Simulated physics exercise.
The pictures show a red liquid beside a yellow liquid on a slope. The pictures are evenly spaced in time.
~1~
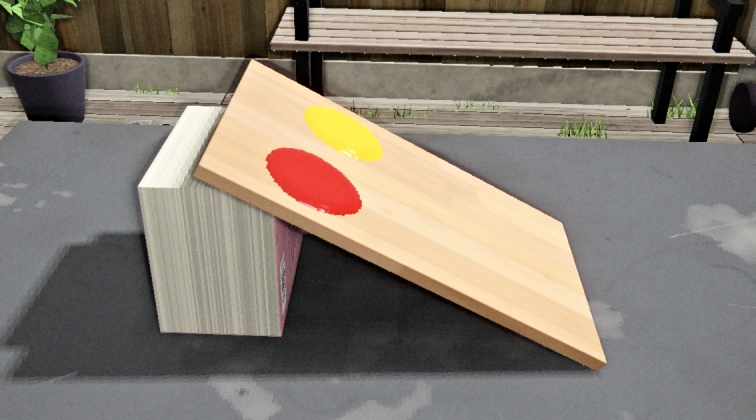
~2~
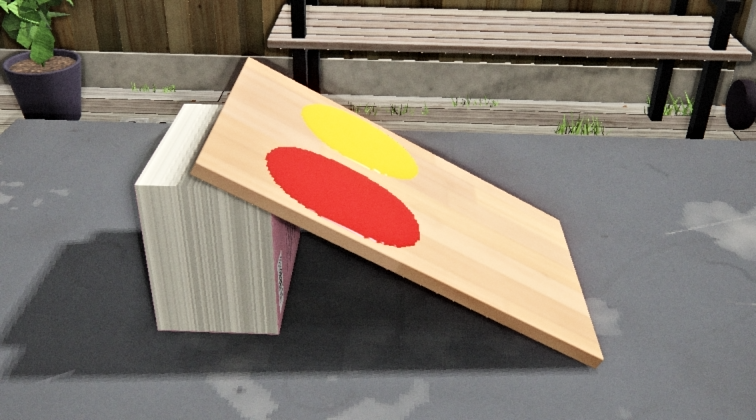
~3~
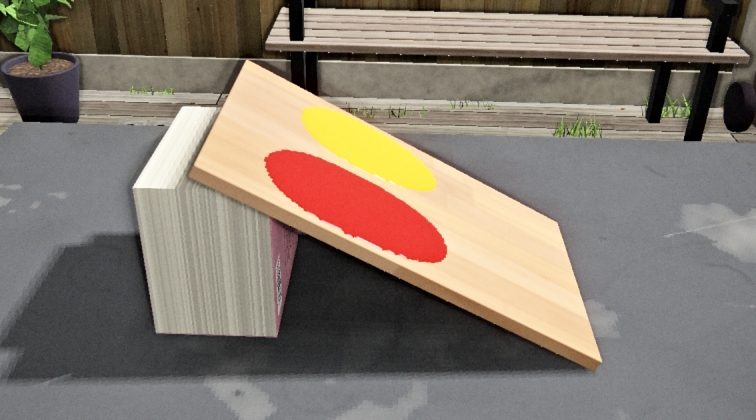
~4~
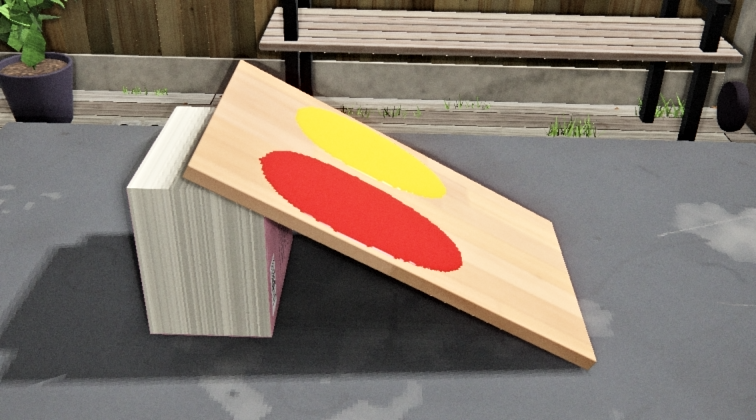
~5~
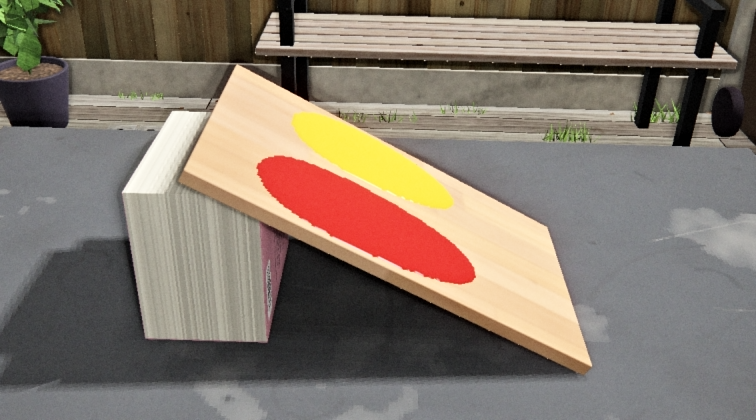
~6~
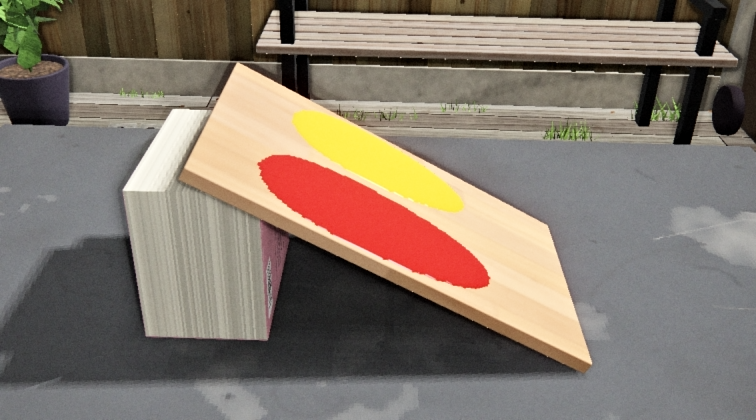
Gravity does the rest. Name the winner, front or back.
It is the nearer one.
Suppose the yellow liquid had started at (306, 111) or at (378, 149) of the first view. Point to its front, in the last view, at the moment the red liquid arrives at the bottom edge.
First near (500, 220), then near (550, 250).
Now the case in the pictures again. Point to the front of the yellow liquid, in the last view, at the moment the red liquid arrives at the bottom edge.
Near (521, 233).
Next, the red liquid is three quarters of the way down; the yellow liquid is three quarters of the way down.
After that, the red liquid is close to the edge; the yellow liquid is three quarters of the way down.
Finally, the red liquid is at the low edge; the yellow liquid is close to the edge.
